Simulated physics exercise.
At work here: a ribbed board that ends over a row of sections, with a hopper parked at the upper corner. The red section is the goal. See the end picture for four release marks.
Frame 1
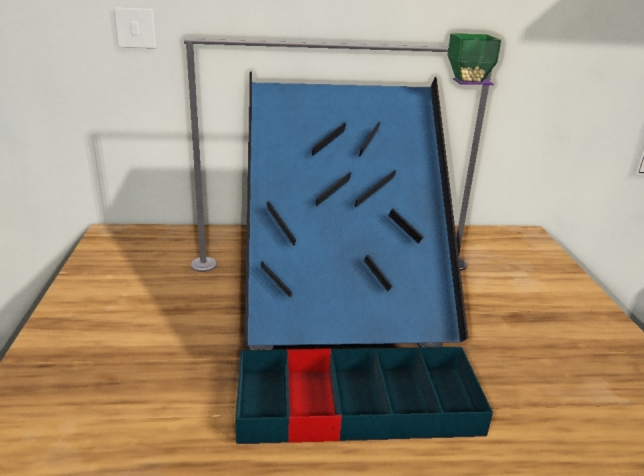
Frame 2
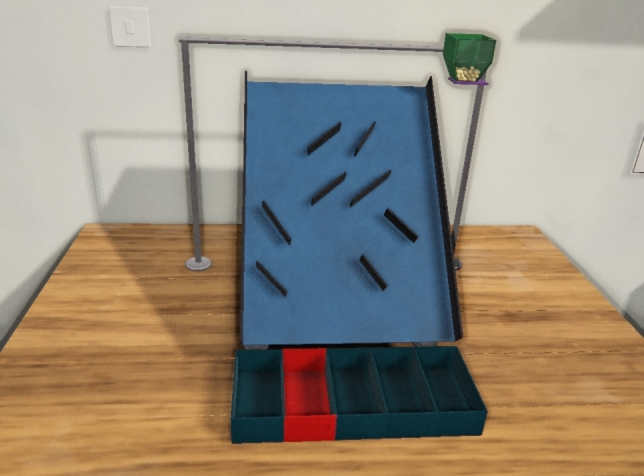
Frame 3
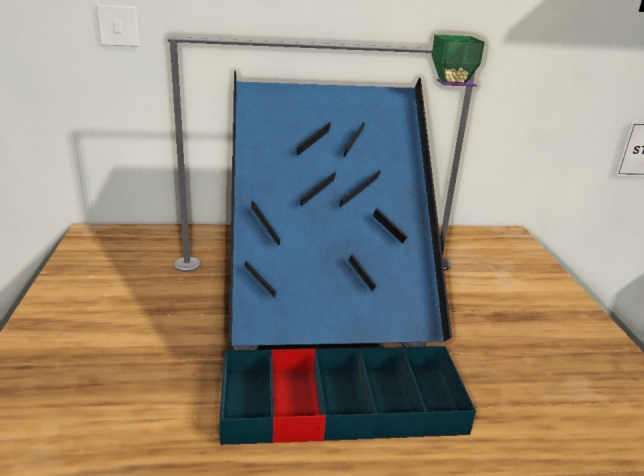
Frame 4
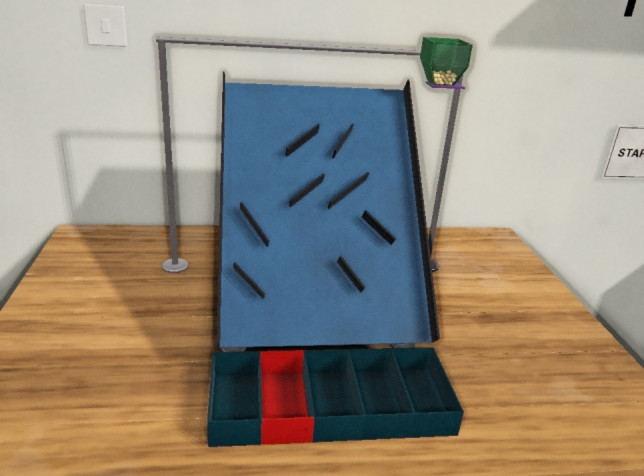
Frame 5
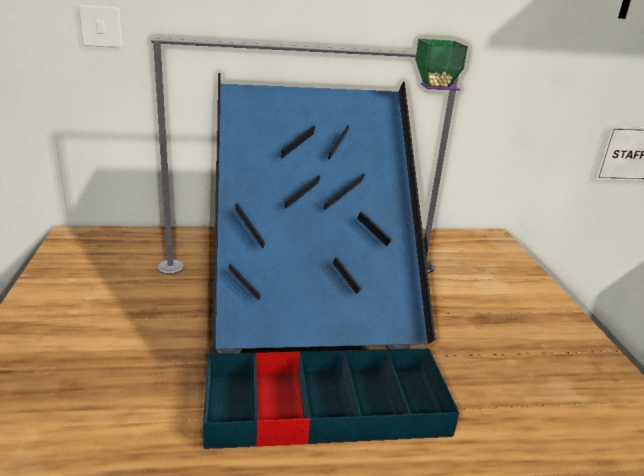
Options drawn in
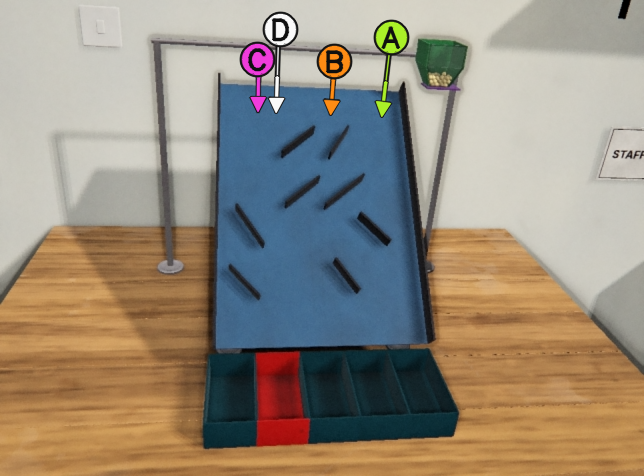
A blue board with slanted dark ribs stood on a wooden table above a row of sections, one red, with a green hopper at its upper right; everything only shifted slightly left in view.
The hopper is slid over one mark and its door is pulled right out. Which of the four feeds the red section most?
The answer is mark B.
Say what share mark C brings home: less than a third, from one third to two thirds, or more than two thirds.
Less than a third.
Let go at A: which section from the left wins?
The fifth.
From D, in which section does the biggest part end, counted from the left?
The third.
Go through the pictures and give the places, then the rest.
Hopper near (470, 73), soya beans, door shut, in the first picture.
Ribs (309, 147) to (341, 122), (357, 149) to (375, 122), (313, 199) to (346, 172), in the second picture.
Ribs (342, 200) to (380, 171), (252, 201) to (280, 240), (376, 209) to (407, 238), in the third picture.
Ribs (234, 263) to (264, 294), (340, 256) to (365, 288), in the fourth picture.
Red section near (283, 431), number 2 of 5 from the left, in the fifth picture.
On the marked copy, mark A meets the board at (382, 111); mark B meets the board at (331, 109); mark C meets the board at (258, 106); mark D meets the board at (276, 107).
With A, only a few in the red section, the bulk in other sections, a small share outside the box.
With B, close to half in the red section, close to half in other sections, only a few outside the box.
With C, close to a quarter in the red section, the bulk in other sections.
With D, close to a quarter in the red section, the bulk in other sections.
